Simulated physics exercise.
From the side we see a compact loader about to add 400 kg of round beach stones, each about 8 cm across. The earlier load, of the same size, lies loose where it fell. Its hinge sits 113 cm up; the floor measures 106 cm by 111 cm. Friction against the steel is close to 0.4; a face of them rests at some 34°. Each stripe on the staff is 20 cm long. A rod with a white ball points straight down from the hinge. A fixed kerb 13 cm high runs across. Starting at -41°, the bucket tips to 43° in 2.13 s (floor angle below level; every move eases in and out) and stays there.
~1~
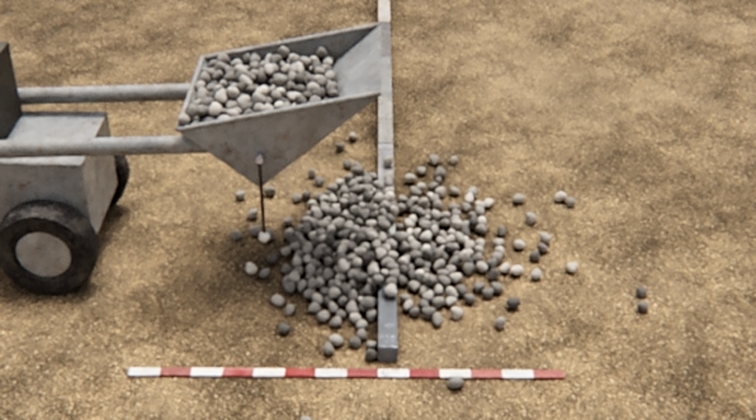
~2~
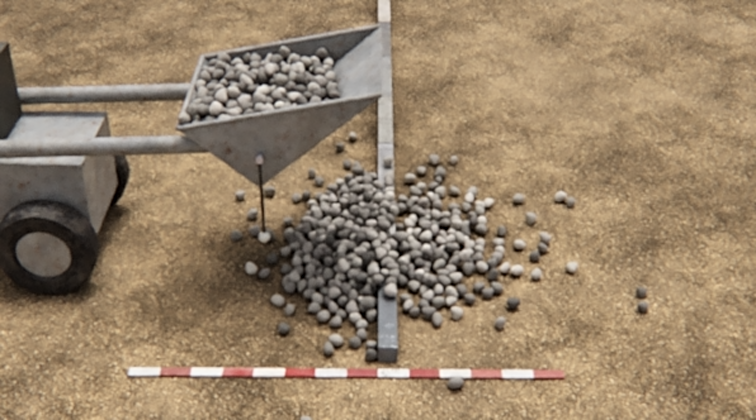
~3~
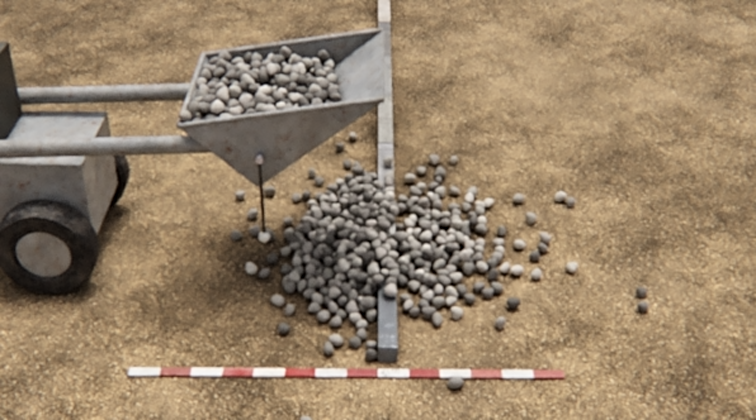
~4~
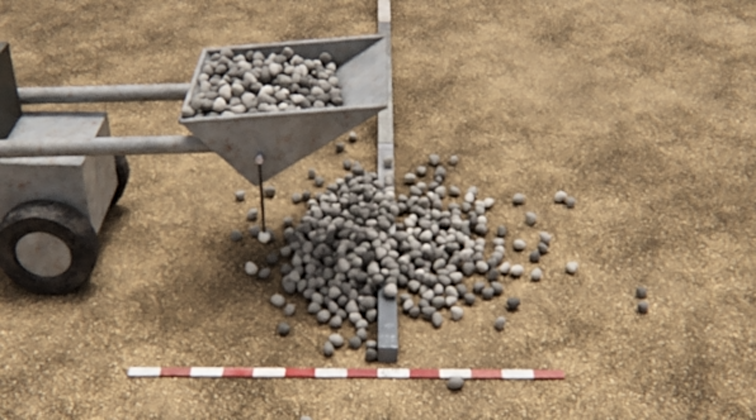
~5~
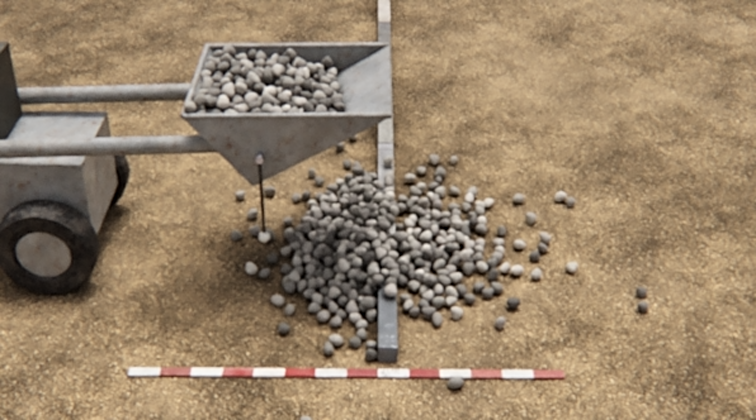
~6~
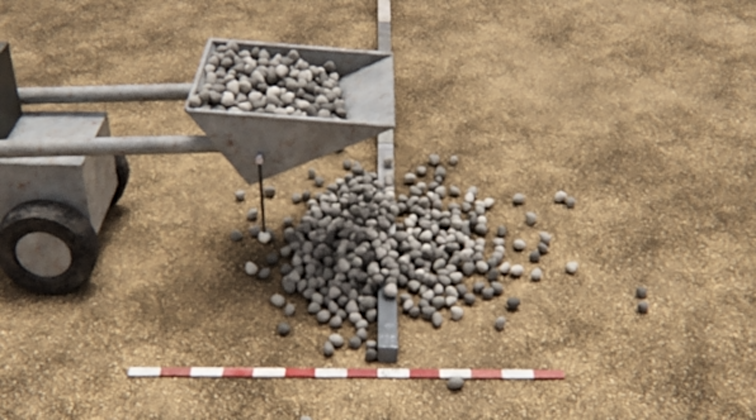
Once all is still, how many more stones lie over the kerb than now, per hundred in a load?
Close to 73 parts in a hundred.
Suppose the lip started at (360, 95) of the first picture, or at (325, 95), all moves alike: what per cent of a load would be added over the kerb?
First some 45, then 15 per cent.
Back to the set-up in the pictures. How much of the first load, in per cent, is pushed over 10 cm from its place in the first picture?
Roughly 20 per cent of them.
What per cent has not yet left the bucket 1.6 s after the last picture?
About 15 per cent.
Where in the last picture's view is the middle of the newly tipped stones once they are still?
Around (420, 236).
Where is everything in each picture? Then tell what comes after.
In the first frame, the bucket is at -41°, its lip at (380, 93); the top of the load is at (287, 67). The earlier load is highest near (371, 219), 25 cm above ground level, 68 % on this side of the kerb, 32 % over the kerb.
The second frame shows lip at (381, 95), floor tilted -40°, highest stones at (287, 68).
In the third frame, the bucket is at -38°, its lip at (384, 99); the top of the load is at (289, 68).
In the fourth frame, the bucket is at -35°, its lip at (387, 106); the top of the load is at (246, 66).
In the fifth frame, the bucket is at -30°, its lip at (391, 115); the top of the load is at (236, 65).
In the sixth frame, the bucket is at -25°, its lip at (395, 127); the top of the load is at (225, 60).
Then, 1.0 s after the last picture the floor is at 30°; in per cent of one load, 97 in the bucket, 70 on this side of the kerb, 32 over the kerb; the foremost stones are at (574, 244).
Then, 1.6 s after the last picture the floor is at 43°; in per cent of one load, 16 in the bucket, 99 on this side of the kerb, 84 over the kerb; the foremost stones are at (574, 244).
Then, 2.0 s after the last picture the floor is at 43°; in per cent of one load, 0 in the bucket, 98 on this side of the kerb, 102 over the kerb; the foremost stones are at (583, 255).
Then, 4.7 s after the last picture the floor is at 43°; in per cent of one load, 0 in the bucket, 95 on this side of the kerb, 105 over the kerb; the foremost stones are at (593, 259). Net gain over the kerb, 73.
